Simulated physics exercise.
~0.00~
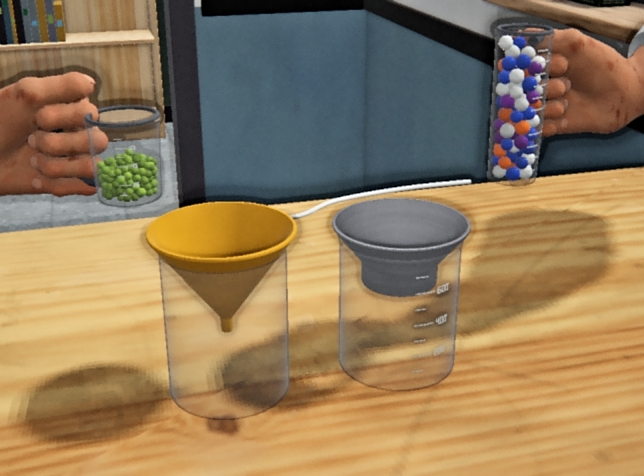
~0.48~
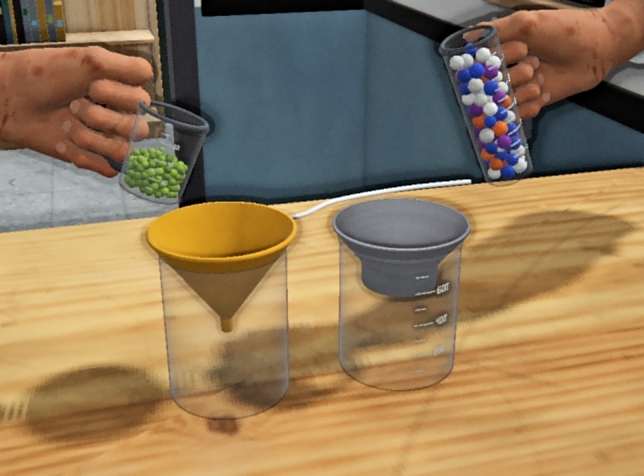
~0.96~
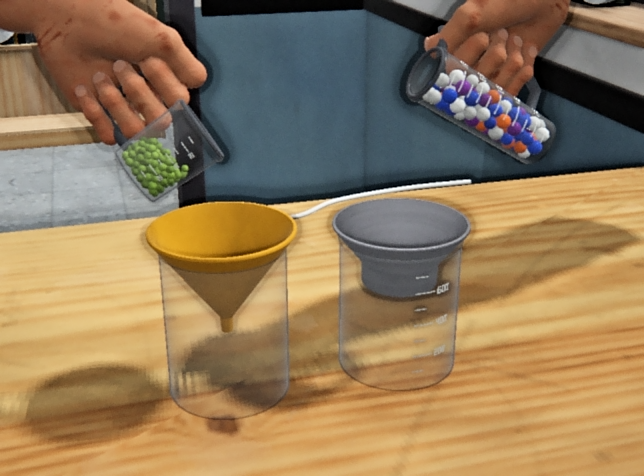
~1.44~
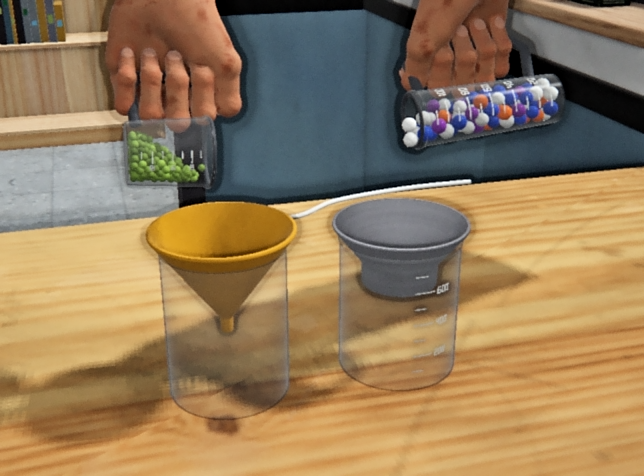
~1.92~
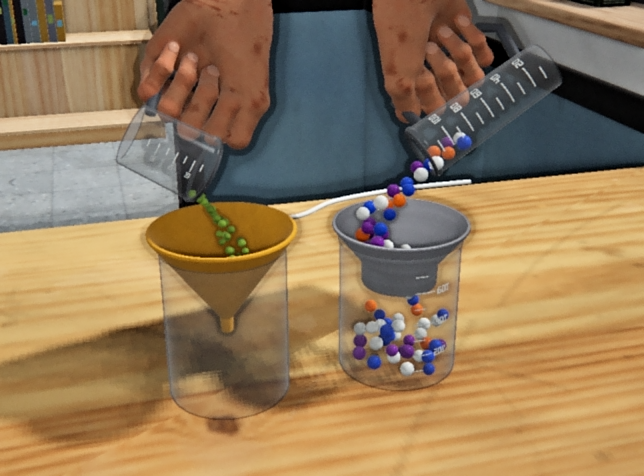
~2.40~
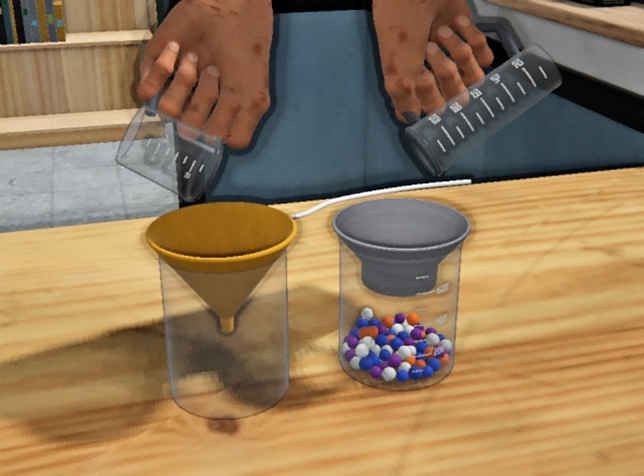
The video shows two hands tipping a cup of small green balls over a yellow funnel and a taller cup of multicoloured balls over a grey funnel until both empty; the multicoloured balls drop into the right jar, while the left jar stays empty, its green balls stuck in the funnel.
